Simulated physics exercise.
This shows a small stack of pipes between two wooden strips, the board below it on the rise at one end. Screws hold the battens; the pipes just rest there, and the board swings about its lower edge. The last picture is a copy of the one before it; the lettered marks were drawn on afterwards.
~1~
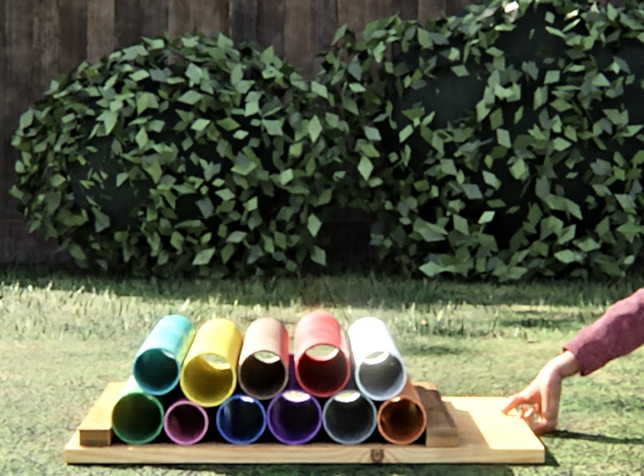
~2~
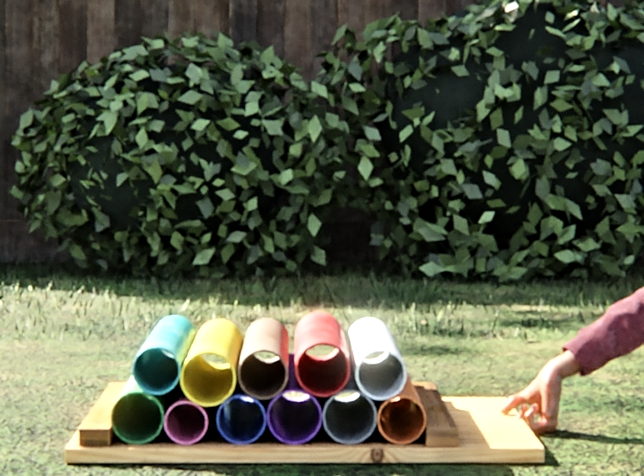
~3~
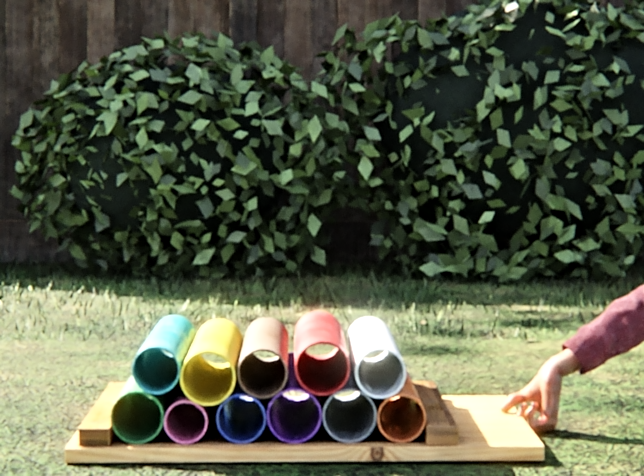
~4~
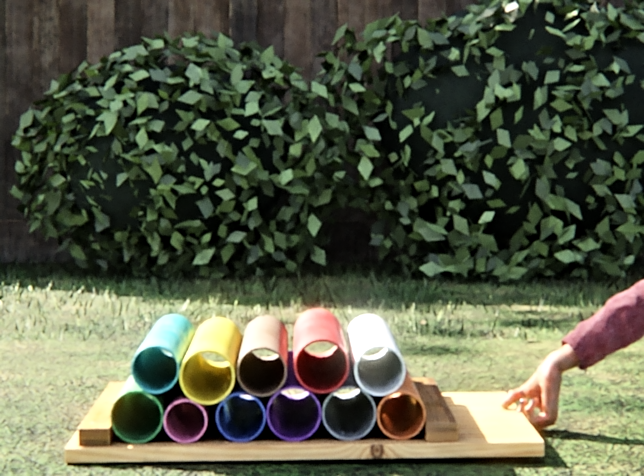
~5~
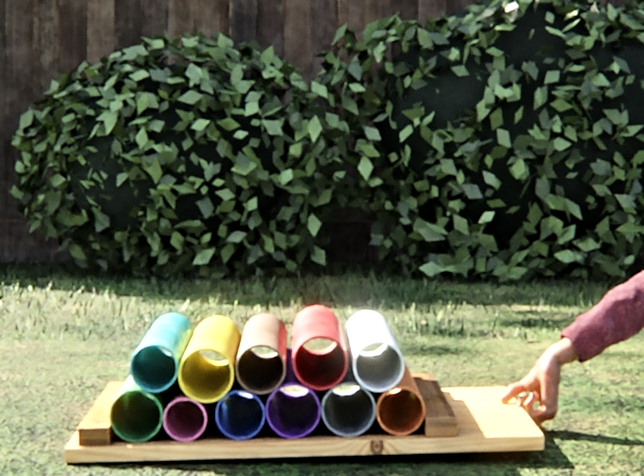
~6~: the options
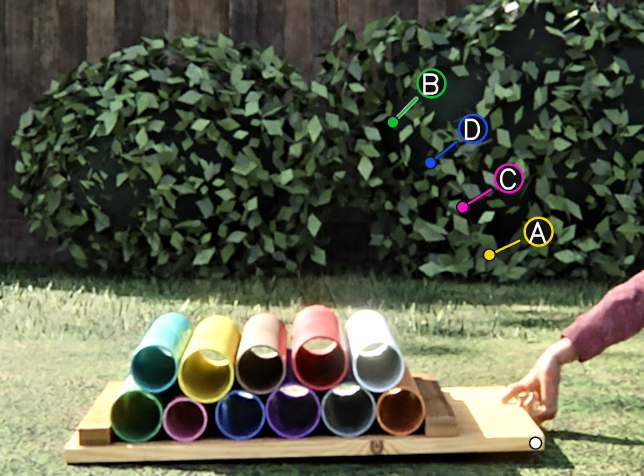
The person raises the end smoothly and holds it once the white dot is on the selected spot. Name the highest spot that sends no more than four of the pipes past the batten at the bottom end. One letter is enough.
Stop at C.
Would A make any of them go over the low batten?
Yes.
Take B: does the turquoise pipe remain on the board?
No.
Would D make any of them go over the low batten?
At D: Yes.
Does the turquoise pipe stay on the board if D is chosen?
The turquoise pipe: No.
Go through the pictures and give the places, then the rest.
Yellow pipe (208, 379); white pipe (381, 375); red pipe (323, 369), in the first picture.
Red pipe (323, 369); brown pipe (263, 374), in the second picture.
Board (304, 418); orange pipe (402, 418); white pipe (381, 373); blue pipe (241, 419), in the third picture.
Board (304, 416); green pipe (137, 417); pink pipe (186, 421), in the fourth picture.
Board (304, 413); green pipe (136, 416); pink pipe (185, 419), in the fifth picture.
On the marked copy, A at (489, 255); B at (393, 122); C at (463, 207); D at (430, 163); the white dot at (535, 443).
Taking C. A third of the way, board at 18°.
Two thirds of the way, board at 32°.
When it is over, board at 32°, four over the low batten (yellow, red, brown, turquoise).
As for the rest, A three over the low batten (yellow, brown, turquoise); B six over the low batten; D six over the low batten.
